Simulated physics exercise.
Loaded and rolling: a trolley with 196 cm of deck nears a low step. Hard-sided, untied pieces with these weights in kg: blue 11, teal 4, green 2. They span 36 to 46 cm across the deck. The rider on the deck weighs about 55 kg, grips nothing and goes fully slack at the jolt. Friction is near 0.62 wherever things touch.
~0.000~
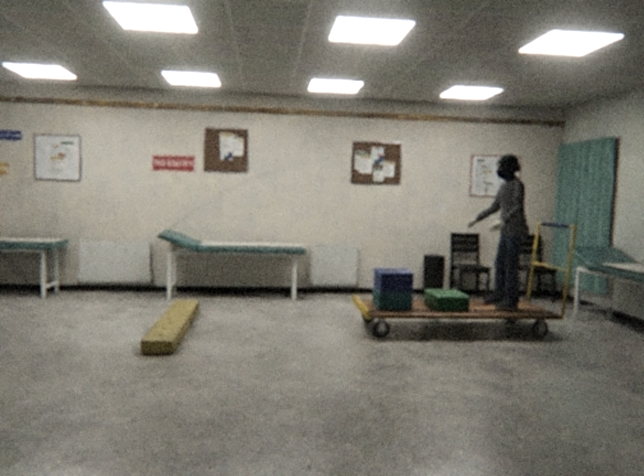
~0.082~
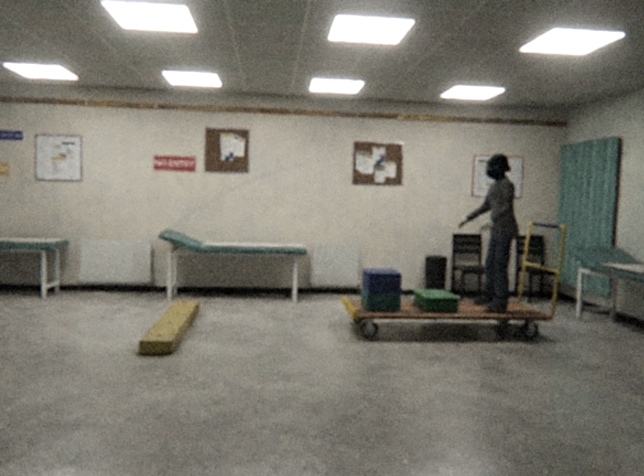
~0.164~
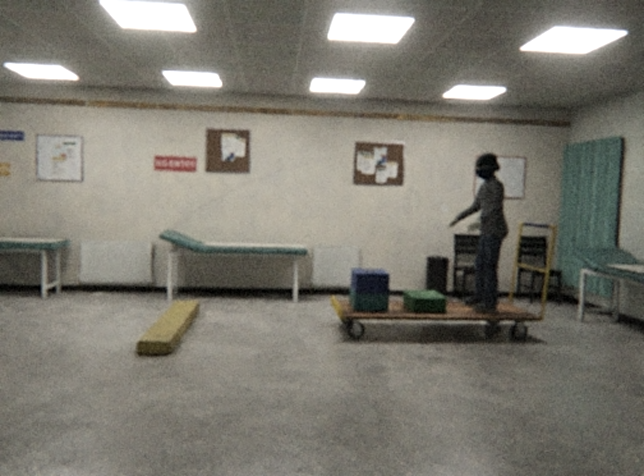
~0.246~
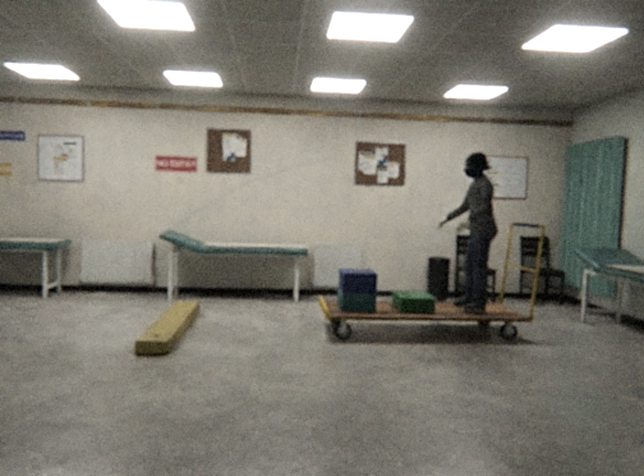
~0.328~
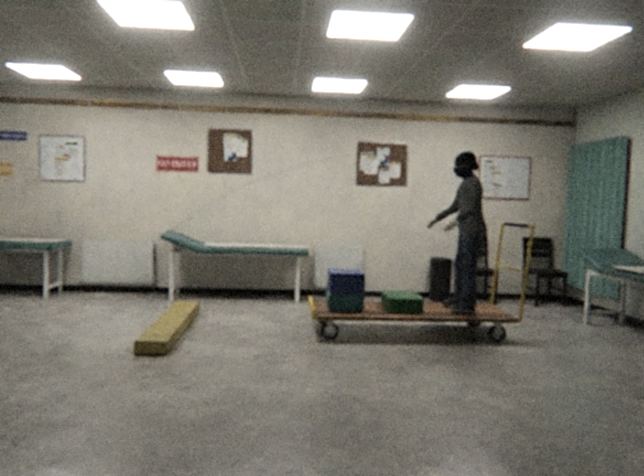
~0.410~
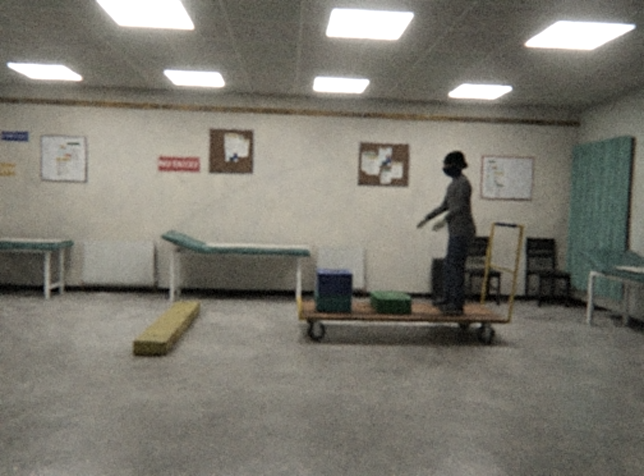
The clip shows a flat trolley rolling steadily left across a room with padded couches, carrying a blue toolbox atop a teal one, a green case and a standing, dark-clothed figure with arms held forward, narrowing its gap to a low yellow step.
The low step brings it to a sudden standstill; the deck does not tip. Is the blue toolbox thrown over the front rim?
The blue toolbox stays aboard at this speed.
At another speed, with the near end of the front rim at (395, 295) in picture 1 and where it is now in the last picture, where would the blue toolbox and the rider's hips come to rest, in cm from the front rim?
Then blue 90 past, hips 10 behind.
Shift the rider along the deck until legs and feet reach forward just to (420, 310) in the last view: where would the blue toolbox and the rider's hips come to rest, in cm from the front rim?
In that case blue 0 behind, hips 90 behind.
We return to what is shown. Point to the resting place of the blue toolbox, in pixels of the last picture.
At about (192, 278).
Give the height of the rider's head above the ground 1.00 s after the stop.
Roughly 50 cm above it.
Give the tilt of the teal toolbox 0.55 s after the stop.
About 0°.
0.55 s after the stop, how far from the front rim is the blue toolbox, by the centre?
About 15 cm behind the rim.
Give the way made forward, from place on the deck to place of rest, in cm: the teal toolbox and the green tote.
About: Teal 15, green 20.
The wheels strike at 1.18 s.
After 1.43 s the blue toolbox is 14 cm behind the rim, tilted 0°, near (193, 278) in the last picture's view.
After 1.73 s the blue toolbox is 14 cm behind the rim, tilted 0°, near (193, 278) in the last picture's view.
After 2.18 s the blue toolbox is 14 cm behind the rim, tilted 0°, near (192, 278) in the last picture's view.
At the end, 2.4 s, nothing is past the rim; behind it, blue toolbox, teal toolbox, green tote and the rider's hips.
